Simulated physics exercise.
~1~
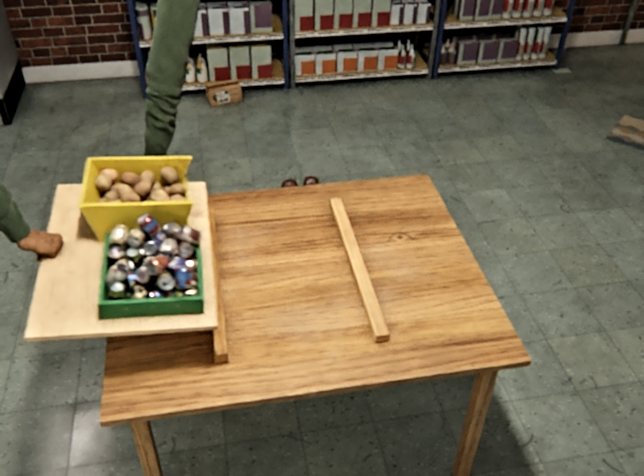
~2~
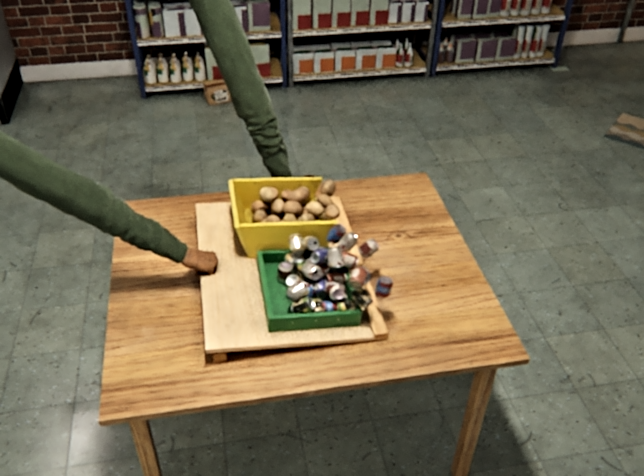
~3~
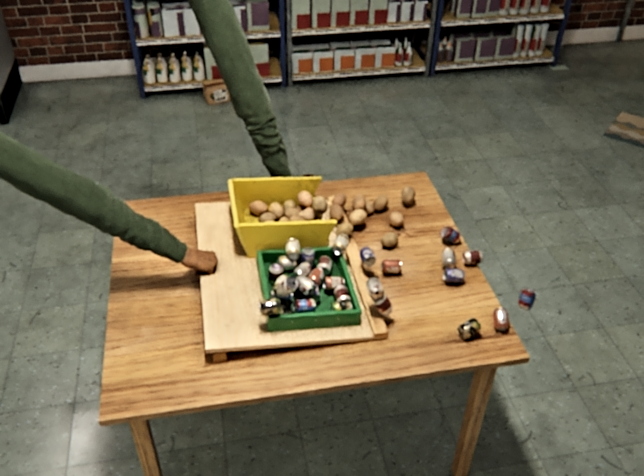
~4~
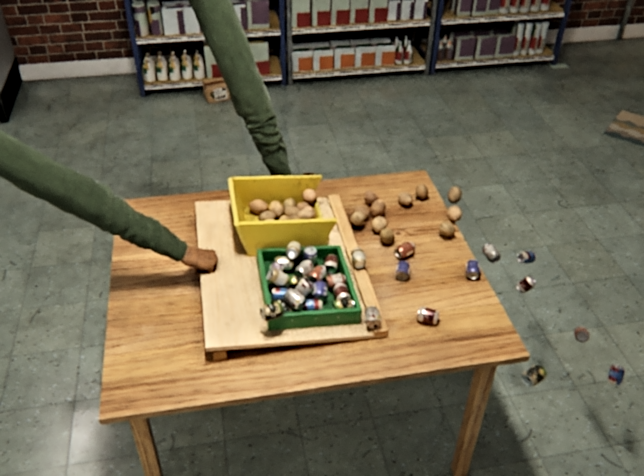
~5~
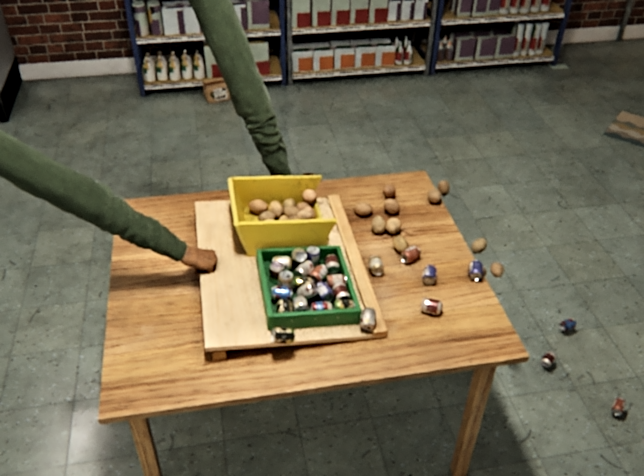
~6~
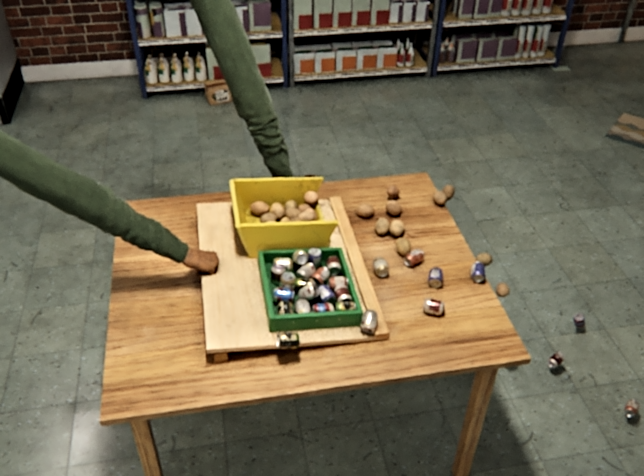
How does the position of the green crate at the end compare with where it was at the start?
At the start the green crate is over the left end of the table, and by the end it has moved right and sits near the middle of the table, on the board against the wooden strip.
